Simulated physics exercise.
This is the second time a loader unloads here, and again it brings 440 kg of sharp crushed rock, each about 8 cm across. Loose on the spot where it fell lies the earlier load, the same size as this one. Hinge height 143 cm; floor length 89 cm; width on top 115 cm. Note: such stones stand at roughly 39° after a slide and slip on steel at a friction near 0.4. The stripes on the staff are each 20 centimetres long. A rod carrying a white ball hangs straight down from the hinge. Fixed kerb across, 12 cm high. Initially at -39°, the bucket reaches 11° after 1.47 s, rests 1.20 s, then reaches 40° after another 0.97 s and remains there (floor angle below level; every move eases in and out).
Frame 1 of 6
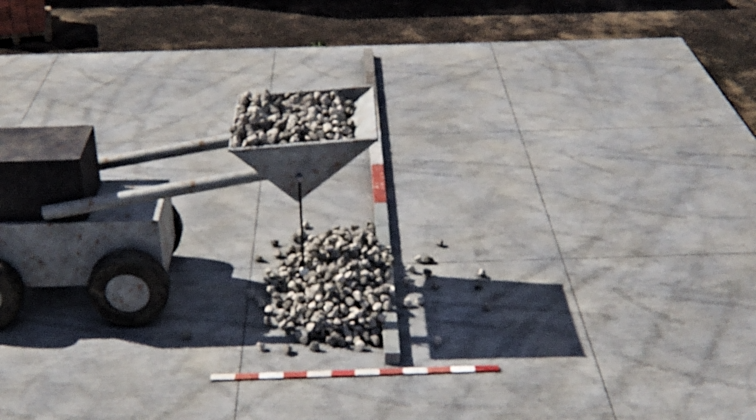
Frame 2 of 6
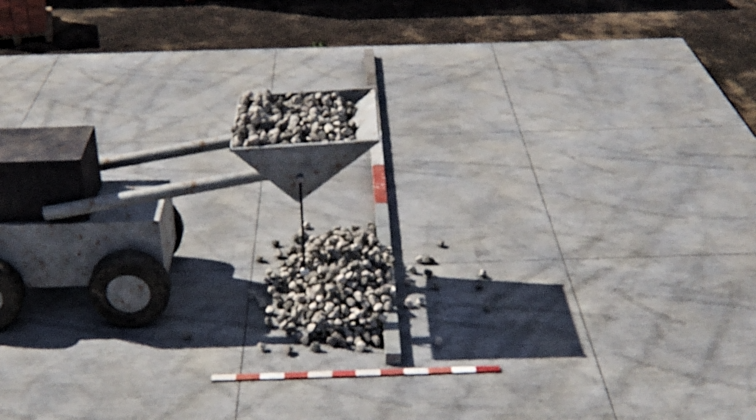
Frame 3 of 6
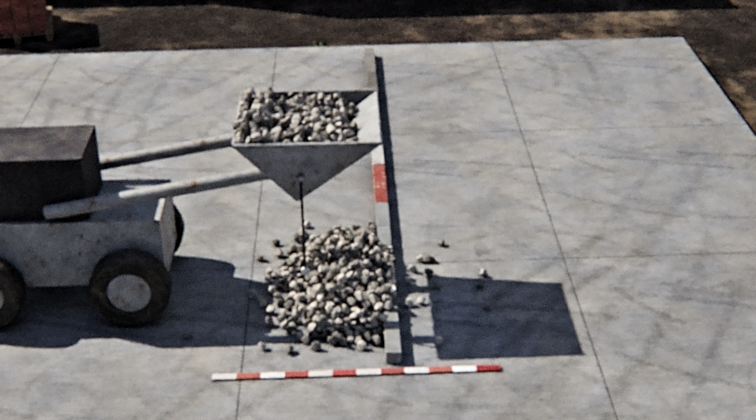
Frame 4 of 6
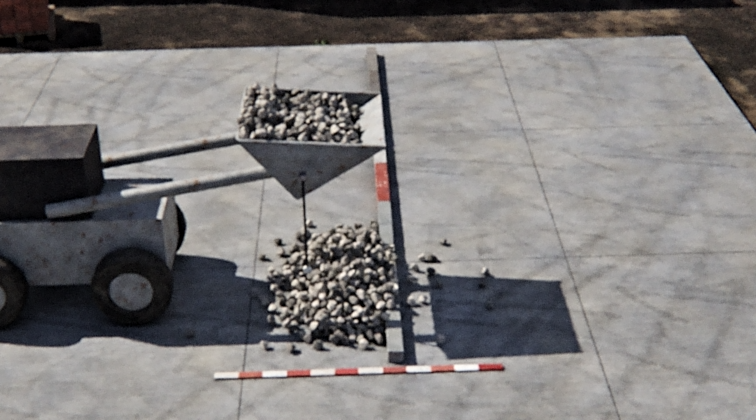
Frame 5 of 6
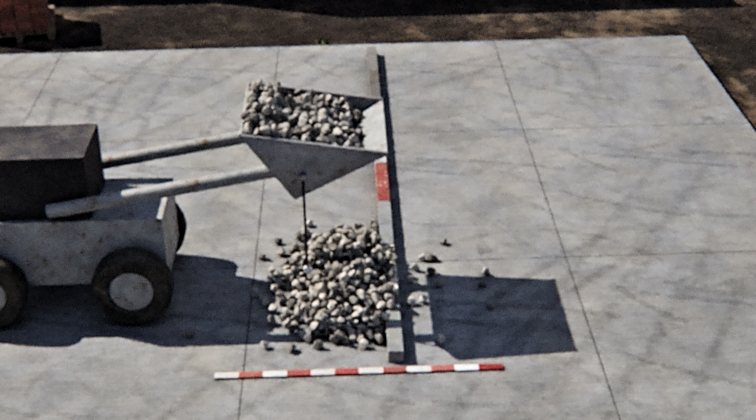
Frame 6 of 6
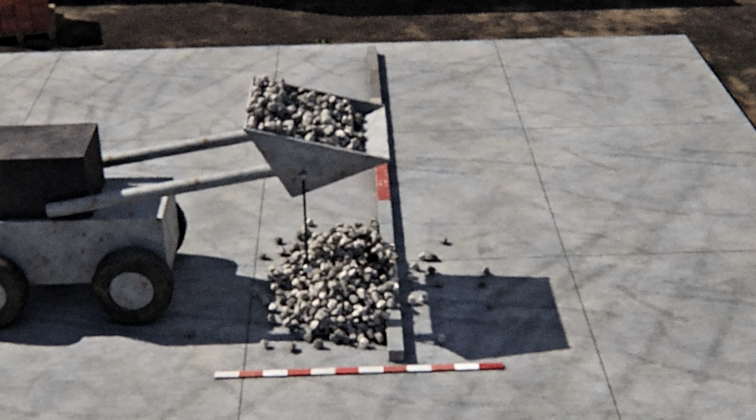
On a concrete yard, a loader's raised bucket of stones slowly tilting forward to the right above a rubble pile beside a kerb.
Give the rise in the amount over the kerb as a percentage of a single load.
82 %.
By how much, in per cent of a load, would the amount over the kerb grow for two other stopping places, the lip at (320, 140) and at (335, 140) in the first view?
About 15 per cent from the first spot and 35 per cent from the second.
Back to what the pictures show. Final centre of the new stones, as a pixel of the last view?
Centre at roughly (420, 268).
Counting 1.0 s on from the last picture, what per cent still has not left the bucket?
It holds some 100 percent.
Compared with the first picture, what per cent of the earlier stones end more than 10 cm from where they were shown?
I'd say roughly 0 per cent of them.
Then, 0.5 s after the last picture the floor is at 3°; in per cent of one load, 100 in the bucket, 98 on this side of the kerb, 2 over the kerb; the foremost stones are at (456, 279).
Then, 1.0 s after the last picture the floor is at 11°; in per cent of one load, 98 in the bucket, 99 on this side of the kerb, 3 over the kerb; the foremost stones are at (456, 279).
Then, 3.5 s after the last picture the floor is at 40°; in per cent of one load, 6 in the bucket, 130 on this side of the kerb, 64 over the kerb; the foremost stones are at (481, 271).
Then, 6.2 s after the last picture the floor is at 40°; in per cent of one load, 0 in the bucket, 117 on this side of the kerb, 84 over the kerb; the foremost stones are at (522, 287). Net gain over the kerb, 82.
